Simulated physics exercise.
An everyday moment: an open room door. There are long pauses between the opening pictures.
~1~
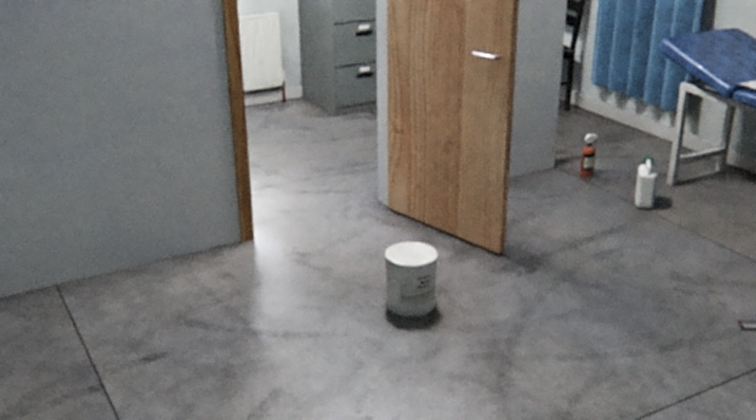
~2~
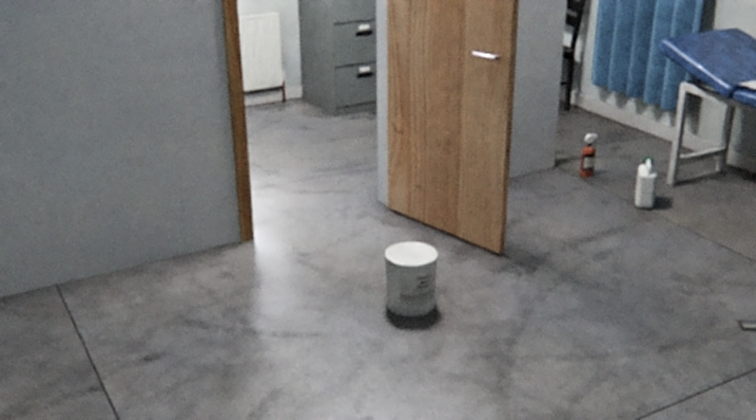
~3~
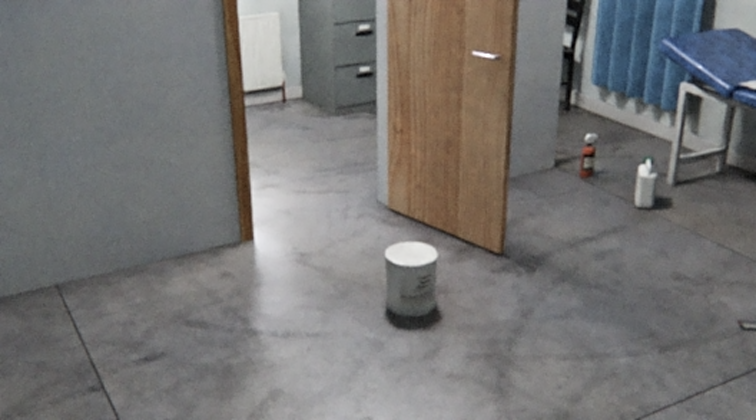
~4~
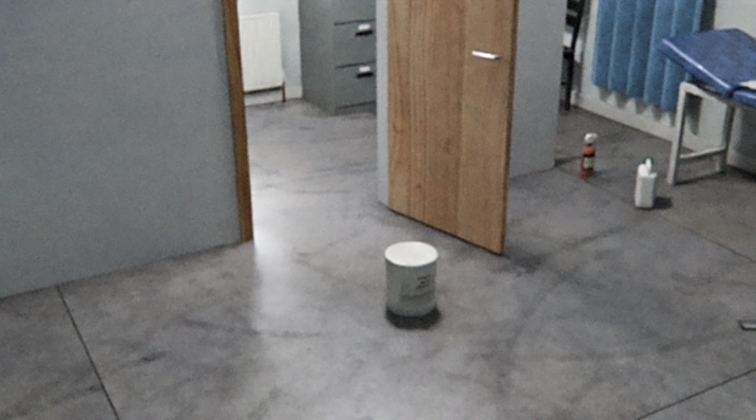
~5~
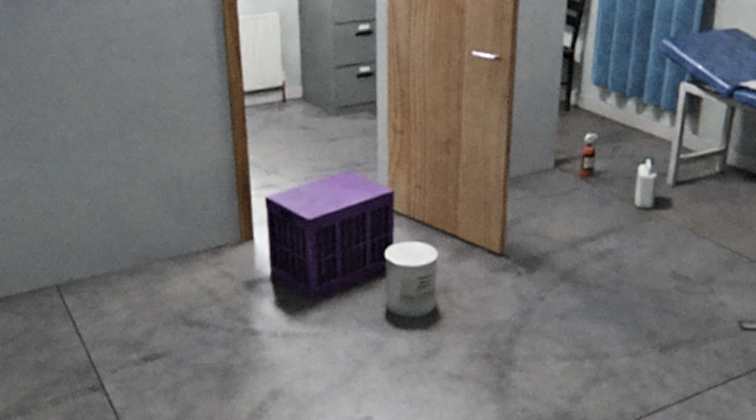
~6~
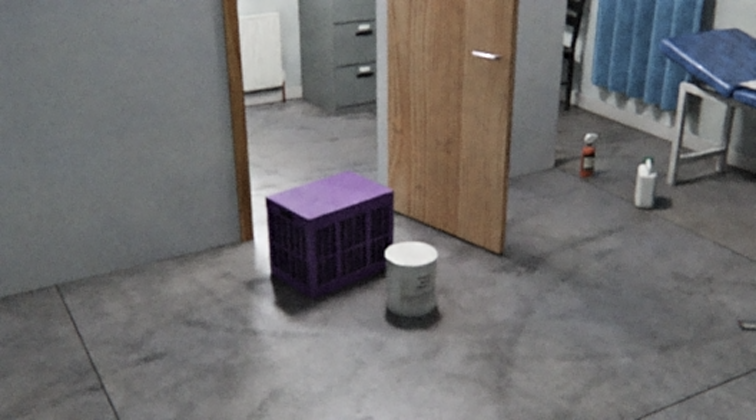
A purple chest appears in the open doorway behind a white pail; nothing else moves.
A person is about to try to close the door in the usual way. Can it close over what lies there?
Outcome: The door stops short.
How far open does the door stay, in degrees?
Some 60° open.
Then, 0.50 s after the last picture, door 94° open.
Then, 0.80 s after the last picture, door 80° open.
Then, 1.10 s after the last picture, door 63° open.
At rest, door 62° open; both in place. Seen from the same camera at the end, purple chest near (329, 232).
